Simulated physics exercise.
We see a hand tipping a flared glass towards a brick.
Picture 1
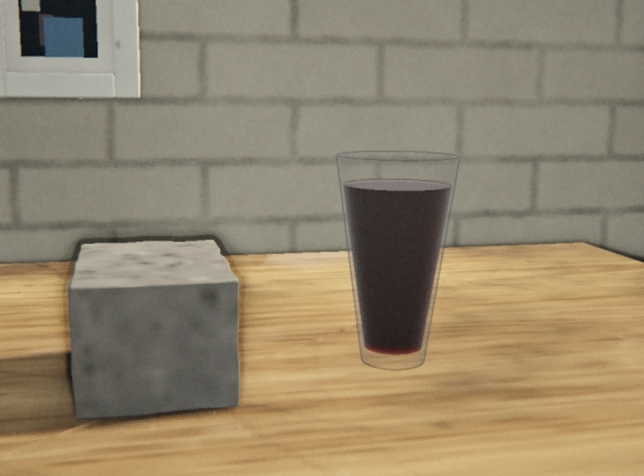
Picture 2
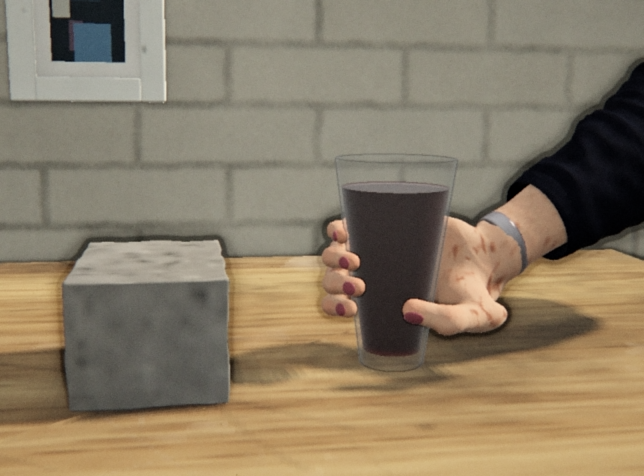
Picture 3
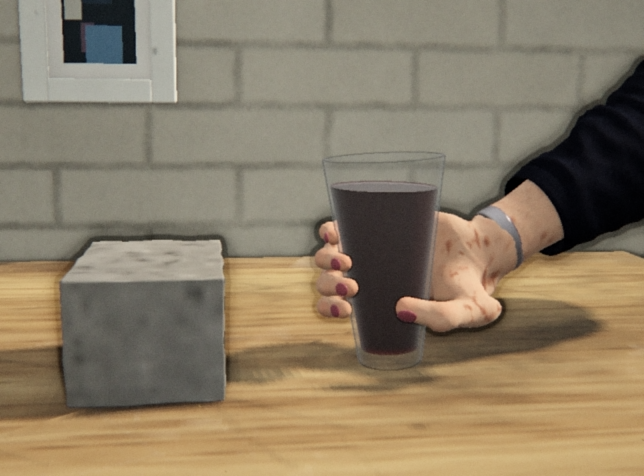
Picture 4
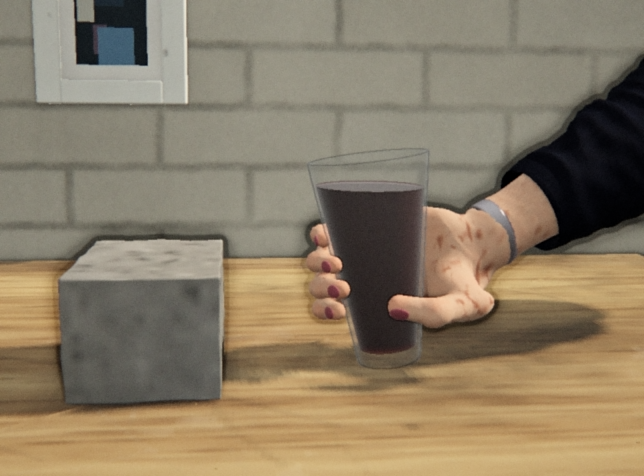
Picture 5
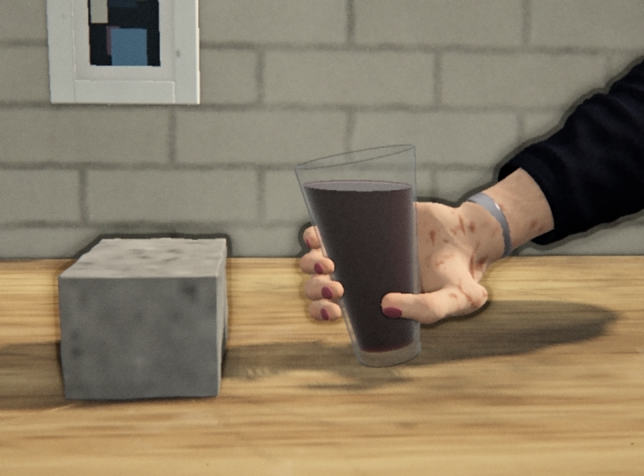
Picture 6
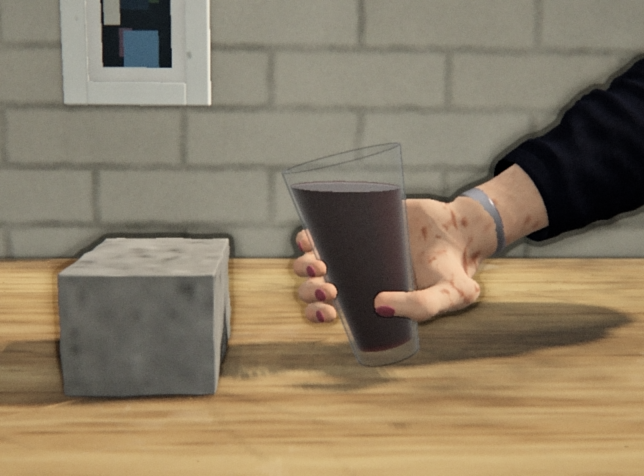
On a wooden table, a hand grips a nearly full flared glass and tilts it left towards a brick.
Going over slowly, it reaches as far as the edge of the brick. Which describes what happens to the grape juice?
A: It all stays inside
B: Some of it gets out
(B) Some of it gets out.
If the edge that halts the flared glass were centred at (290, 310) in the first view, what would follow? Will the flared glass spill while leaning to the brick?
It sheds some contents.
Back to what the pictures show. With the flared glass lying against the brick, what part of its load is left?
About 85 %.
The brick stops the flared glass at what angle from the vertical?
I'd put it at roughly 40 degrees from the vertical.
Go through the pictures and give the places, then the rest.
In the first picture, it stands upright; flared glass (395, 252) nearly full.
The second picture shows a hand takes hold; flared glass nearly full, surface at (395, 189); brick (153, 316).
The third picture shows on the way over; flared glass (386, 253) nearly full.
In the fourth picture, it is leaning; flared glass nearly full, surface at (371, 187); brick (153, 313).
The fifth picture shows tipping on its foot; flared glass (371, 251) nearly full.
In the sixth picture, the top moves towards the brick; flared glass nearly full, surface at (347, 187); brick (155, 309).
Next, the flared glass leans by about 25°; its rim is dry.
After that, the flared glass leans by about 40°; it has slopped over; nearly all of the grape juice is inside.
Finally, the flared glass leans by about 40°, against the brick; it has slopped over; nearly all of the grape juice is inside.
